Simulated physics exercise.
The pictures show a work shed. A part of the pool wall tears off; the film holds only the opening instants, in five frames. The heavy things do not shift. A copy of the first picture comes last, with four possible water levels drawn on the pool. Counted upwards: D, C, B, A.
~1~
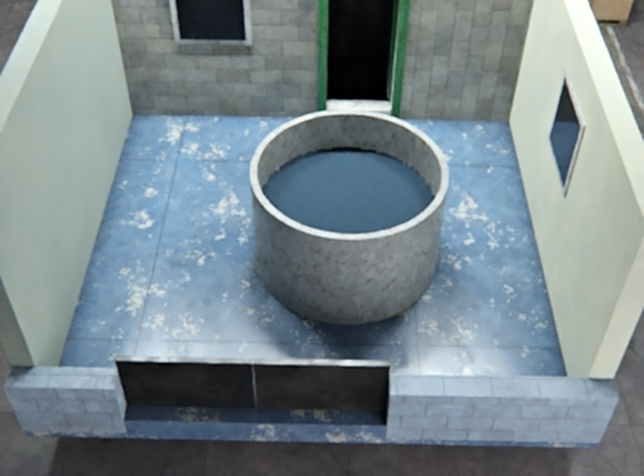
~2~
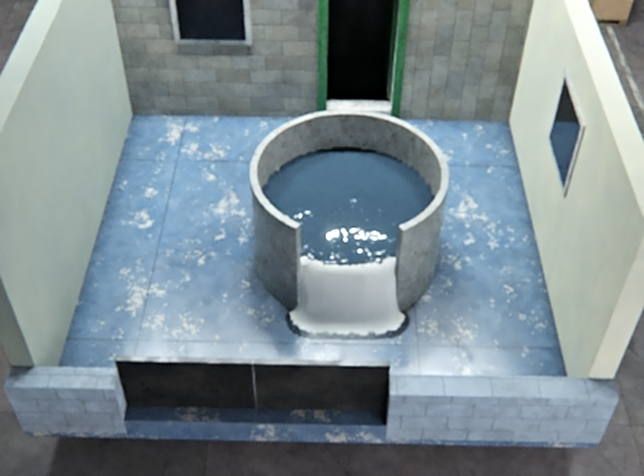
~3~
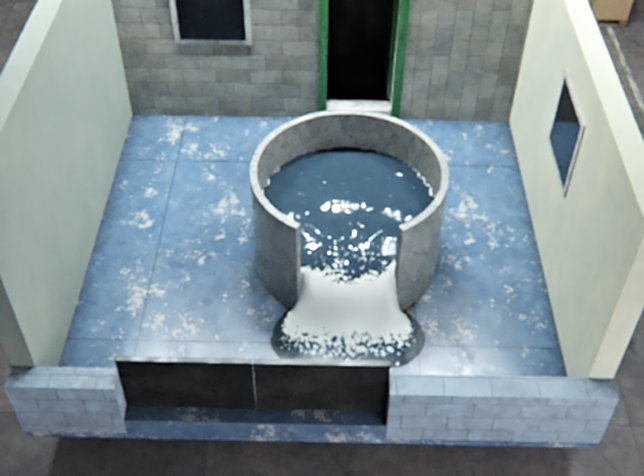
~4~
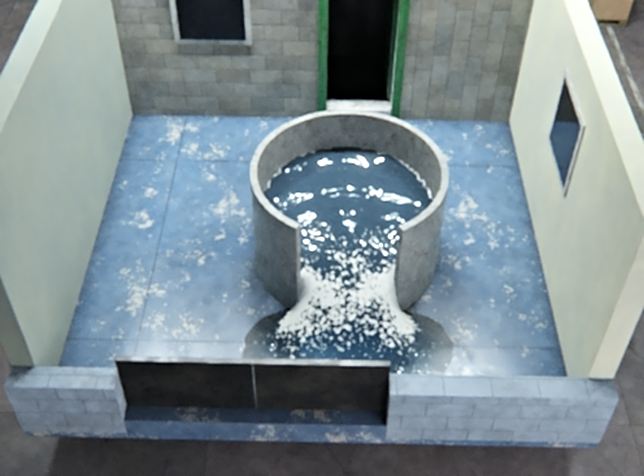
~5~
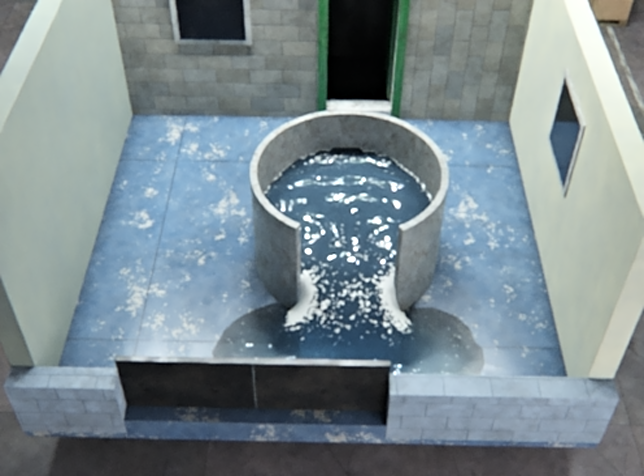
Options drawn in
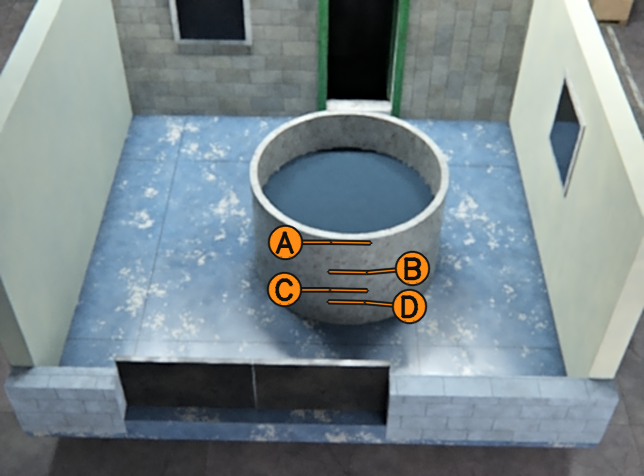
A work shed with a blue, white-flecked floor is seen from above and in front, with pale side walls, a grey block back wall holding a green-framed doorway, and a dark shut gate at the front. A round grey tank of dark water stands near the centre. A gap opens in its front, and white, foaming water pours out and spreads across the floor towards both sides, while the camera stays still.
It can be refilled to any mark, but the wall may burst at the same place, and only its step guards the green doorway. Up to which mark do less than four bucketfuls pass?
B.
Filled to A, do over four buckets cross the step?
Yes, that goes wrong.
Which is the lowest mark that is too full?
It is A.
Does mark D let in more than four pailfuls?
No, that is safe.
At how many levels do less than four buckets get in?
Three of them.
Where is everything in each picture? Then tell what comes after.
Water in the pool at rest, its middle at (348, 203); foot of the green doorway at (358, 119); shut gate at (254, 368), in the first frame.
Front seen at (402, 316), 1 % of the ground wet, in the second frame.
Front seen at (281, 336), 4 % of the ground wet, in the third frame.
Front seen at (430, 326), 9 % of the ground wet, in the fourth frame.
Front seen at (243, 326), 13 % of the ground wet, in the fifth frame.
On the marked copy, A at (349, 242); B at (348, 272); C at (347, 290); D at (347, 302); from the bottom up D, C, B, A.
Choosing A, about 11 bucketfuls get in.
Choosing B, a splash gets over, under a bucket.
Choosing C, nothing gets over.
Choosing D, nothing gets over.
